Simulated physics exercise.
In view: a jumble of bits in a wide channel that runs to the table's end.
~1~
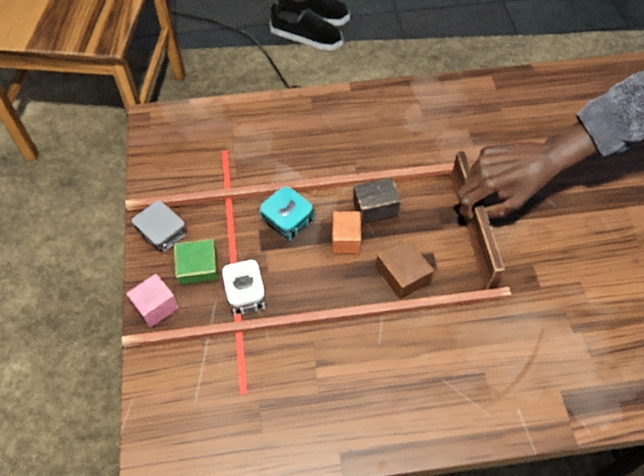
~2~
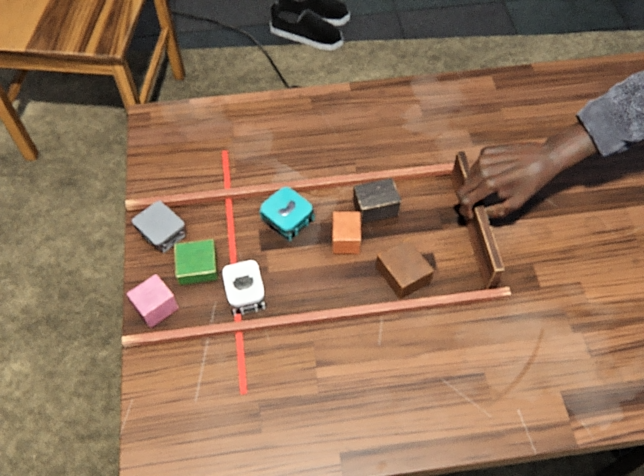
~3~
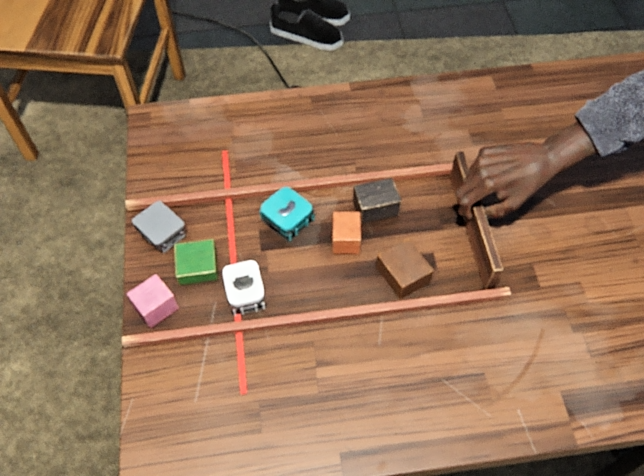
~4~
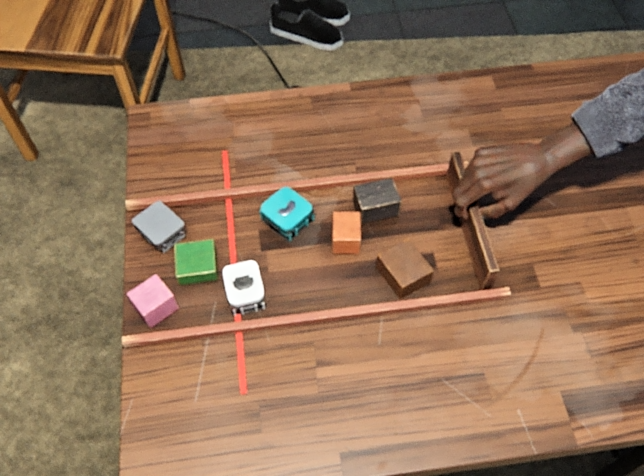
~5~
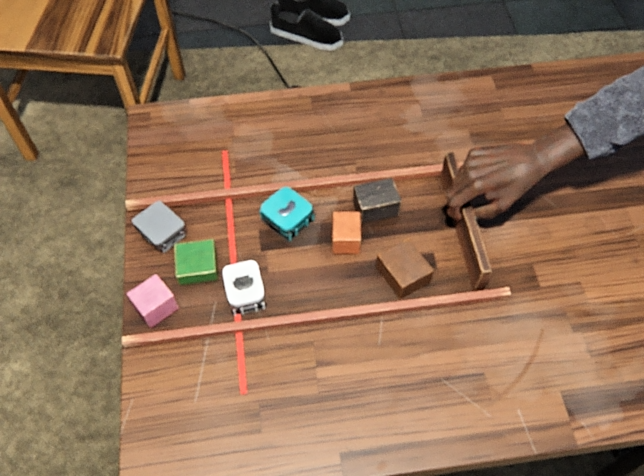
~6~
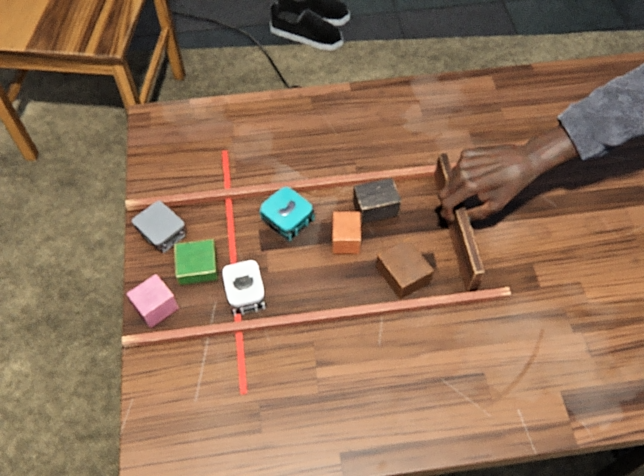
A wooden board held by a hand sliding slightly left along a railed channel, the scattered blocks and cases ahead staying still.
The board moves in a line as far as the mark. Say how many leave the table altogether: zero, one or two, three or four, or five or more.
In the end the number that fall off is zero.
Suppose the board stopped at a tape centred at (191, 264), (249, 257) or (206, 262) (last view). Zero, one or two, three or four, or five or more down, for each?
In that order: Just one or two; not one; just one or two.
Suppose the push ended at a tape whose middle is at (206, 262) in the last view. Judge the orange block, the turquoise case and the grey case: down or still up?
The orange block remains up; the turquoise case does not fall; the grey case goes over.
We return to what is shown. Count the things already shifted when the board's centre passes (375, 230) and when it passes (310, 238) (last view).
First 2, then 4.
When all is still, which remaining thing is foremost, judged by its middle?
That is the grey case.
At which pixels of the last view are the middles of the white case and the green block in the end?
Near (180, 296) and (162, 259).
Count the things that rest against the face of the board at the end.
In contact: 3.
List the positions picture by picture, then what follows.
Pink block (153, 301); grey case (160, 227); green block (196, 262); board (476, 218); tape (233, 259), in the first picture.
Grey case (160, 228); white case (245, 288), in the second picture.
Green block (196, 262); turquoise case (287, 214), in the third picture.
Pink block (153, 301); brown block (404, 269), in the fourth picture.
Grey case (160, 228); orange block (346, 233), in the fifth picture.
Pink block (153, 301); grey case (160, 228); green block (196, 262); board (457, 221); tape (233, 259), in the sixth picture.
Soon after, none off yet; pink block at rest near (153, 301); grey case at rest near (160, 228); green block at rest near (196, 262).
In the end, the number that fall off is zero.
